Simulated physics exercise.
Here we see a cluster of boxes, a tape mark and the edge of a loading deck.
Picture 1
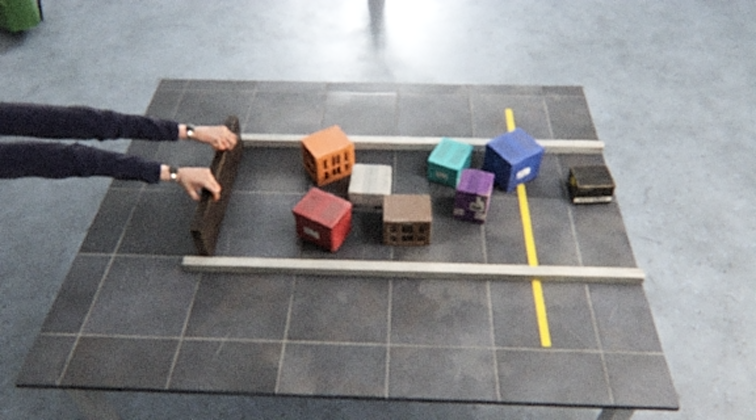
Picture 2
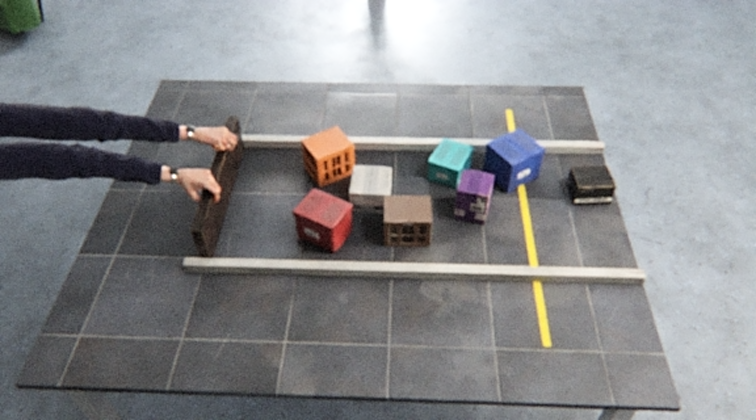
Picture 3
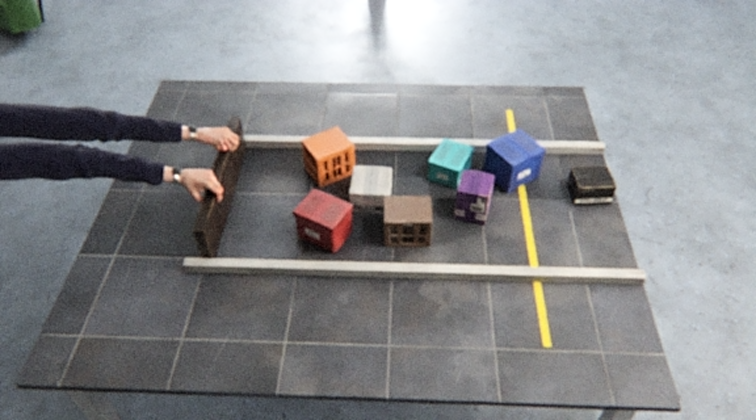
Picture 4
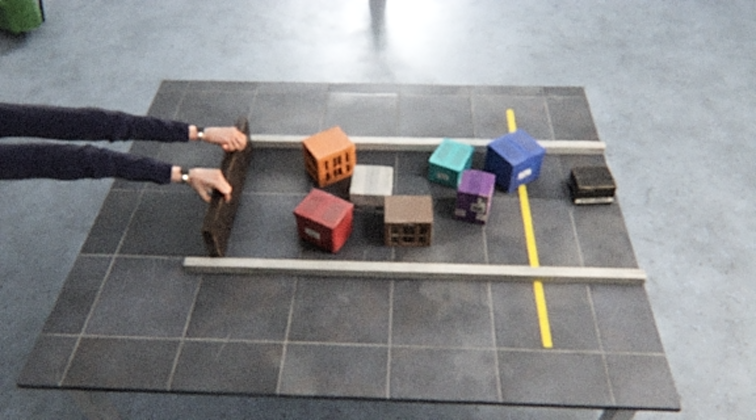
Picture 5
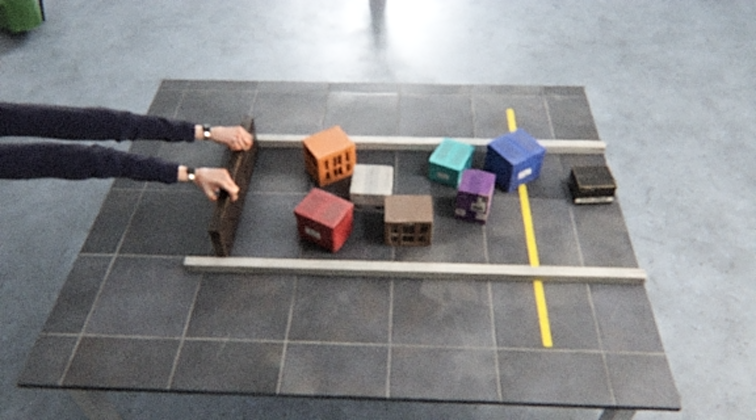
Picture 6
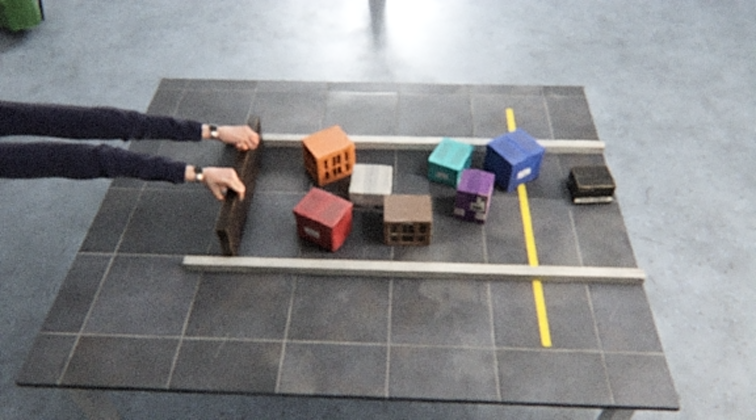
On a dark tiled platform above a grey floor, seen from a high, steady viewpoint, two pale rails run left to right. Between them sit orange, red, white, brown, turquoise, purple and blue boxes, the blue one by a yellow tape line and a black box beyond it. Two dark-sleeved arms slide an upright dark plank slowly a short way rightward, while the boxes stay still.
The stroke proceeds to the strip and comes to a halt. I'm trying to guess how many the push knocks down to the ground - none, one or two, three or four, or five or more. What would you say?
When it halts, one, or two, of them have come off.
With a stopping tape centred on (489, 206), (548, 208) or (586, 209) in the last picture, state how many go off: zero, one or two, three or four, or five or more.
In the order of the places given: None at all; either one or two; more than four.
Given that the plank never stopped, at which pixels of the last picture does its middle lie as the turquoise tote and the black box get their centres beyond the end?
(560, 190) and then (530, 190), give or take.
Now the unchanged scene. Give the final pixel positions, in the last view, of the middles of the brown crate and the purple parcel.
You'll see the brown crate at (603, 228), with the purple parcel at (583, 195).
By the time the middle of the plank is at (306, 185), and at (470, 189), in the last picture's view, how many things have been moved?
Note: First position 2; second position 8.
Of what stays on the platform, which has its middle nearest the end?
The black box finishes nearest.
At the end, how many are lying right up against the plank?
In total, 3.
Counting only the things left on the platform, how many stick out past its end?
That comes to 1 of them.
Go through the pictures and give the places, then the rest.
In the first frame, black box (590, 185); blue tote (512, 161); purple parcel (473, 196); plank (220, 184); tape (524, 207).
In the second frame, blue tote (513, 161); brown crate (407, 221).
In the third frame, purple parcel (474, 197); turquoise tote (451, 164).
In the fourth frame, black box (592, 186); red tote (325, 222).
In the fifth frame, blue tote (514, 161); plank (236, 184).
In the sixth frame, black box (591, 185); blue tote (513, 160); purple parcel (474, 196); plank (243, 184); tape (525, 207).
Early on, none off yet; black box at rest near (591, 185); blue tote at rest near (513, 160); purple parcel at rest near (474, 196).
A while later, none off yet; black box travelled a little near (599, 193); blue tote travelled about its own width near (572, 164); purple parcel travelled well along near (531, 193).
Finally, the number that fall off is one or two; lost, blue tote.
